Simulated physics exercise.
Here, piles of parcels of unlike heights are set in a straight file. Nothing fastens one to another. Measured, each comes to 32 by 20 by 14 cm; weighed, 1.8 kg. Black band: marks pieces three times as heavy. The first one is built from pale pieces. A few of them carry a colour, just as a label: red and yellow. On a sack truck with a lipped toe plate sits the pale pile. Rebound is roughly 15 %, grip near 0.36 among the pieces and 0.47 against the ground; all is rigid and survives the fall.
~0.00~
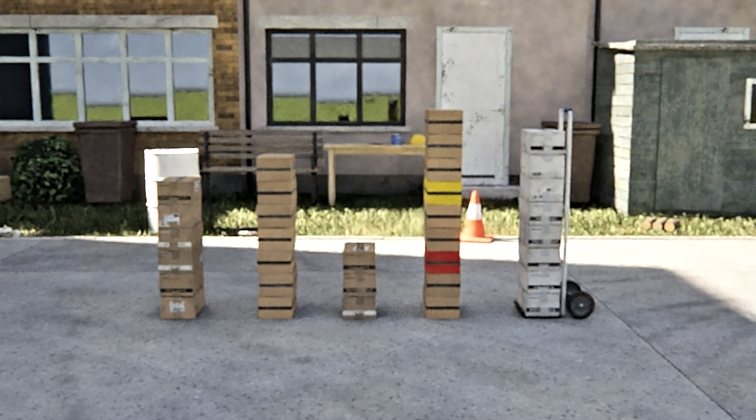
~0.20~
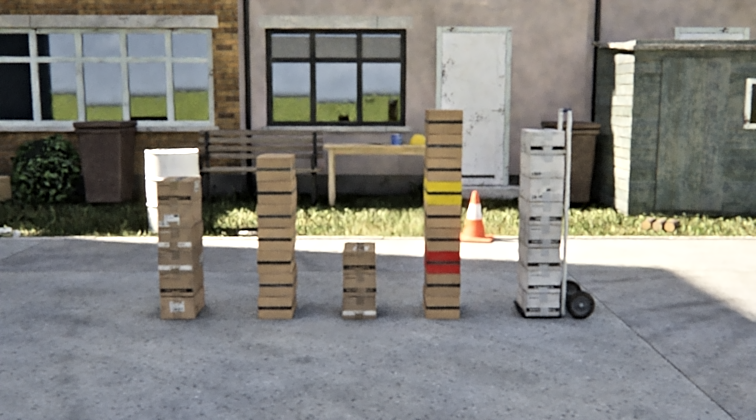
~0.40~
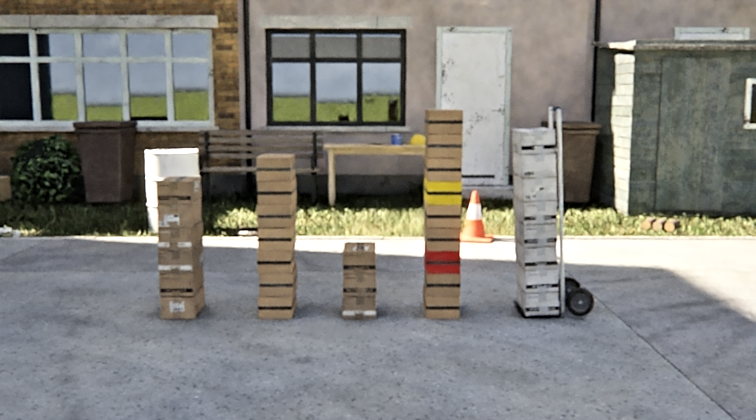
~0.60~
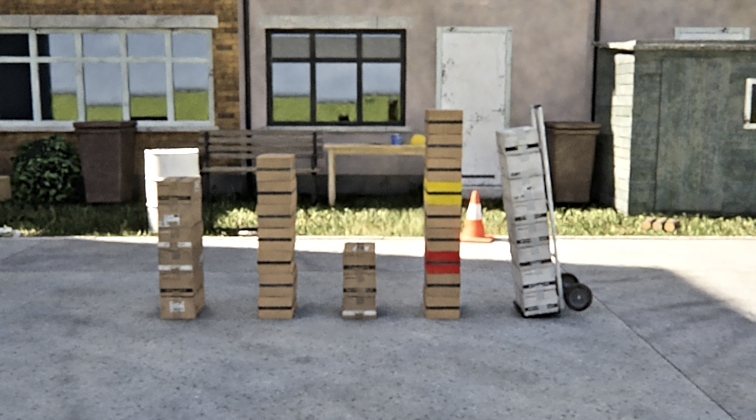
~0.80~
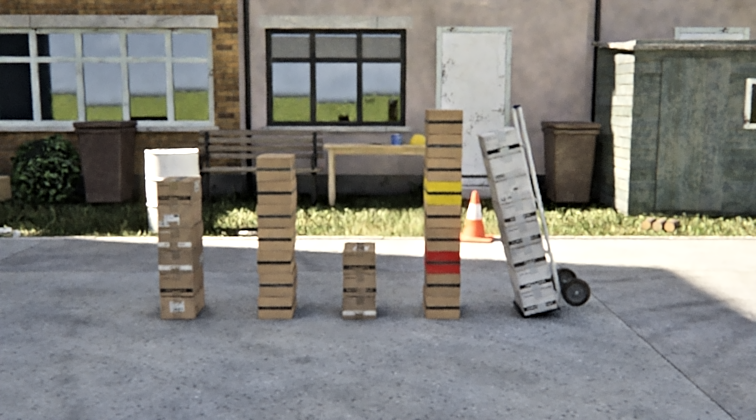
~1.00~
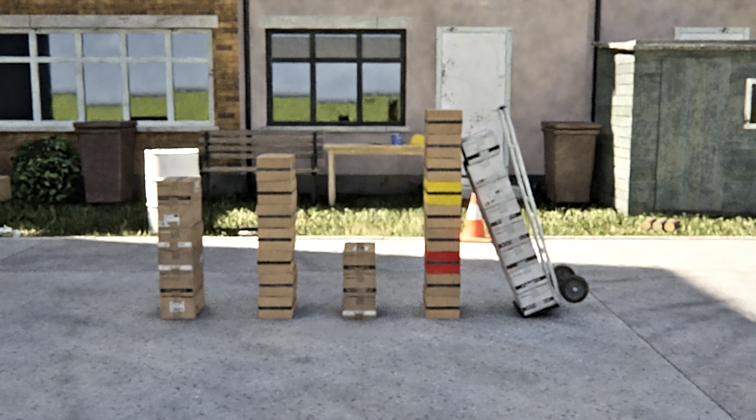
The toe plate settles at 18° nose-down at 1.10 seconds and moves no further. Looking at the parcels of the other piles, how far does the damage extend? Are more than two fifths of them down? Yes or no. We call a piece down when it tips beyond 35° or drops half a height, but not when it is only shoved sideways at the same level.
No.
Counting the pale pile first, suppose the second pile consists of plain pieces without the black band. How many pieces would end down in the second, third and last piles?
In that case the second pile has 9 down, the third 0, the last 5.
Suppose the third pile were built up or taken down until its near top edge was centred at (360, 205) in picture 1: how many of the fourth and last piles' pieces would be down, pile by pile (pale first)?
Result: Fourth pile 0, last pile 0.
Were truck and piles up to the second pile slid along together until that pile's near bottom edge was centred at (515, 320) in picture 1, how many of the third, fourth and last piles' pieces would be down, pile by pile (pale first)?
Pile by pile, you'd see third at 0, fourth at 0 and last at 0 down.
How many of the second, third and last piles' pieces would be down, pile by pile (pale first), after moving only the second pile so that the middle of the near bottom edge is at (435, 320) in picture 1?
Then, pile by pile: Second 0, third 0, last 0.
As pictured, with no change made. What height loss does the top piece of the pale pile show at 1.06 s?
Roughly 0 cm.
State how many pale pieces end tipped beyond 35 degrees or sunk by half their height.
0 of them.
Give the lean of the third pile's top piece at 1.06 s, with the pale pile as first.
I'd put it close to 0° from upright.
Around 1.06 s, 0 of the pale pile down; none of the 25 other parcels down.
Around 1.10 s, 0 of the pale pile down; none of the 25 other parcels down, 1 disturbed.
Around 1.42 s, 0 of the pale pile down; none of the 25 other parcels down.
Finally (2.1 s), 0 of the pale pile down; none of the 25 other parcels down, 1 disturbed; yellow parcel unmoved; red parcel unmoved. That is 0 per cent. Seen by the last camera, middles, yellow parcel near (442, 190), red parcel near (441, 257).
